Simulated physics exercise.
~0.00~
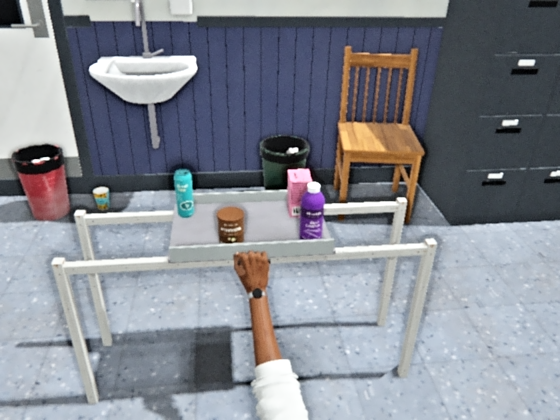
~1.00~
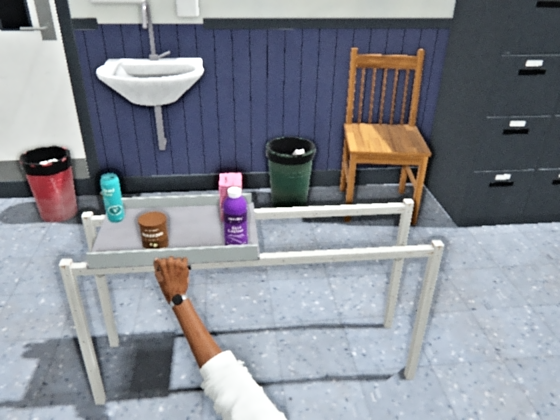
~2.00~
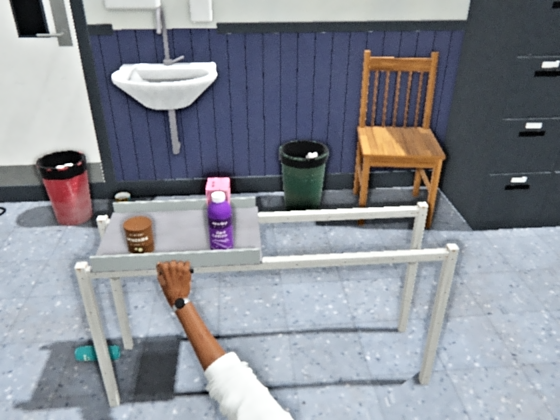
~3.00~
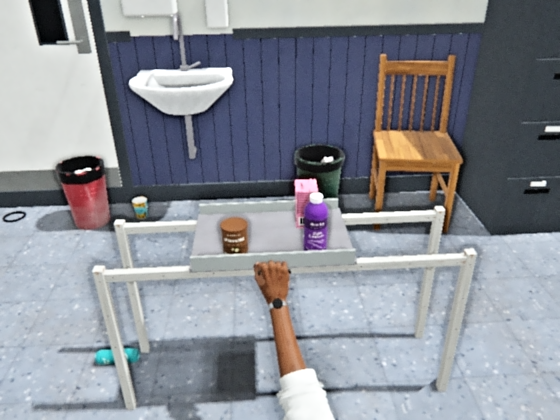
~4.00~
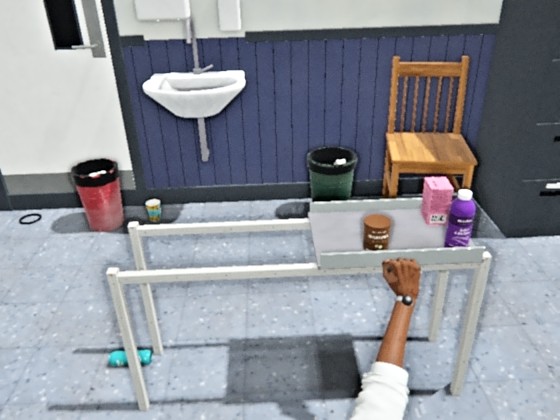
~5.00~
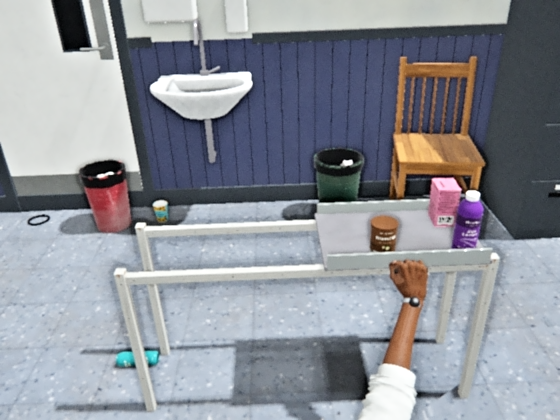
At the start, a hand grips the front of a shallow gray tray midway along a white frame, with a turquoise can, brown tin, pink carton and purple bottle on it, before a sink and wooden chair. The hand slides the tray to the left end, carrying everything along. There the turquoise can drops off and lies on its side on the floor beneath. The hand then pushes the tray back right, through the middle to the far end. Finally the tray rests at the right, still holding the tin, carton and upright bottle, while the can stays on the floor.
